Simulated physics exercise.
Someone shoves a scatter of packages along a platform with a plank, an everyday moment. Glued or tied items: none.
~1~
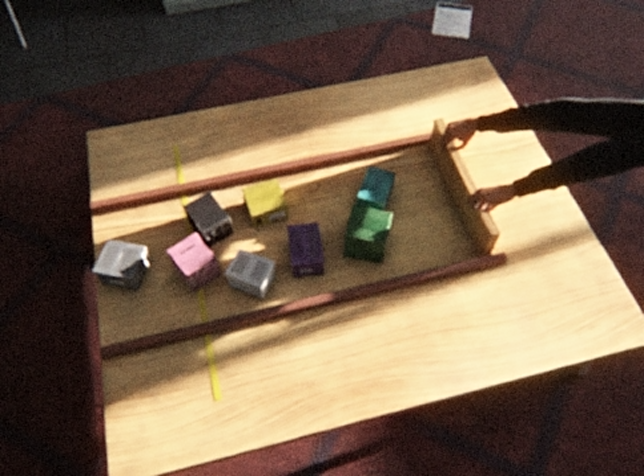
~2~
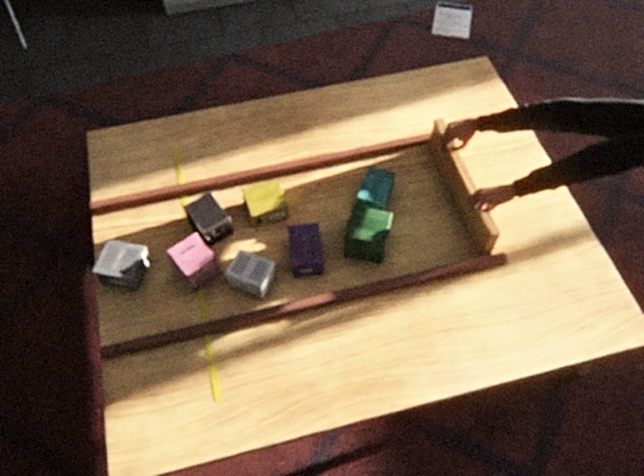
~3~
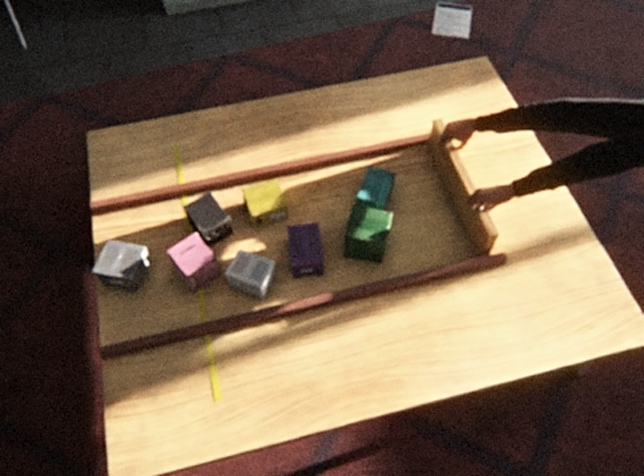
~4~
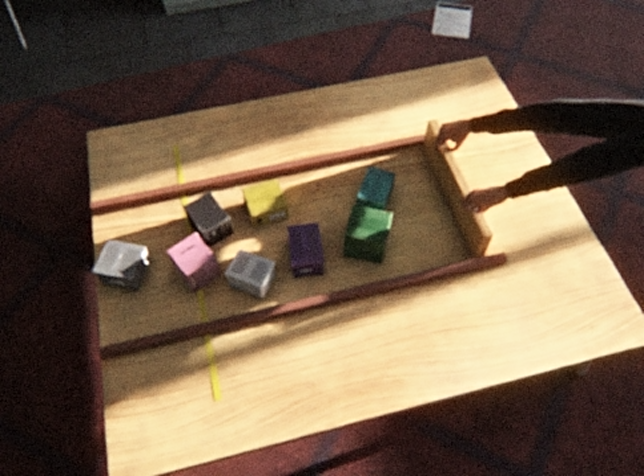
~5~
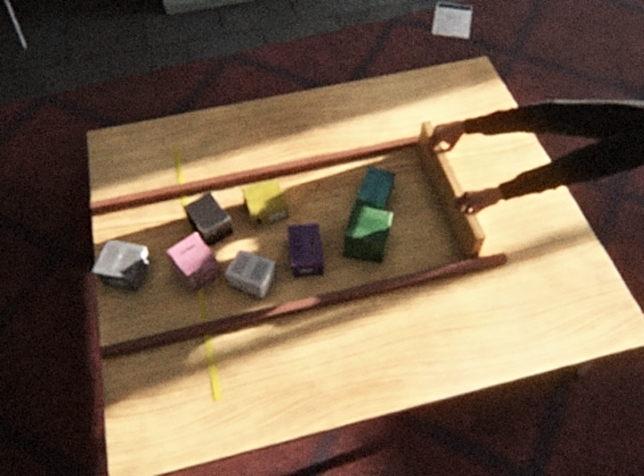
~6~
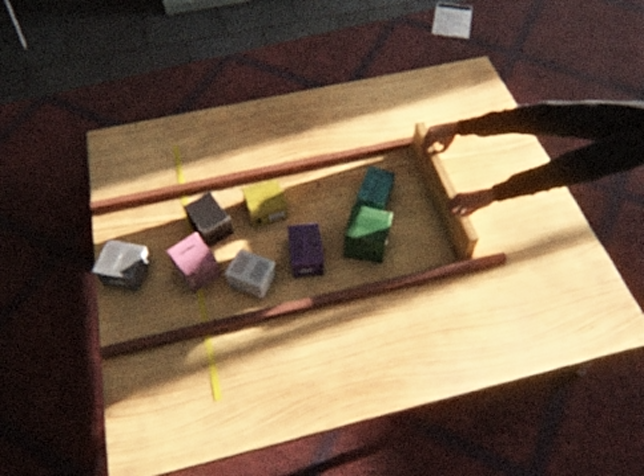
A plank held by two hands slides slightly left toward scattered colourful boxes, which stay still.
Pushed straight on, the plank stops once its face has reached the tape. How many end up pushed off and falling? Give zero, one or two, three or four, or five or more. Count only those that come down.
So the tally of ones that come down is one, perhaps two, really.
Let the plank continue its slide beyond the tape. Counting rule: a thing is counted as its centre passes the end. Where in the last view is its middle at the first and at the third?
Roughly (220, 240) and then roughly (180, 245).
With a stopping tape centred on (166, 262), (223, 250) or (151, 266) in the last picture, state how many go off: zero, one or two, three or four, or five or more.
Result per tape, in order - three to four / zero / more than four.
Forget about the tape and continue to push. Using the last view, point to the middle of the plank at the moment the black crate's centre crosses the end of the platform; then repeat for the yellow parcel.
(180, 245) and (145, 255), more or less.
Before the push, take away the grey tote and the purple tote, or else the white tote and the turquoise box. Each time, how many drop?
The answer is 0 and then 1.
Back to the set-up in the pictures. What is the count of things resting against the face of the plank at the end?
Well, it touches 2.
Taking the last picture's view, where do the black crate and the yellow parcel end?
First (104, 241), then (139, 229).
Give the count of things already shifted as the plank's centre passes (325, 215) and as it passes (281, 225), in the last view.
4 at one spot and 7 at the other.
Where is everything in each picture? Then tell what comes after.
The first picture shows grey tote (123, 266); pink box (195, 263); black crate (208, 220); plank (461, 186); tape (194, 256).
The second picture shows pink box (195, 263); plank (461, 186).
The third picture shows black crate (208, 220); turquoise box (376, 191).
The fourth picture shows grey tote (123, 266); white tote (251, 274).
The fifth picture shows pink box (195, 263); yellow parcel (265, 203).
The sixth picture shows grey tote (123, 266); pink box (195, 263); black crate (208, 220); plank (442, 190); tape (194, 256).
A little later, none off yet; grey tote at rest near (123, 266); pink box at rest near (195, 263); black crate at rest near (208, 220).
When it is over, the number that fall off is one or two; down, grey tote.
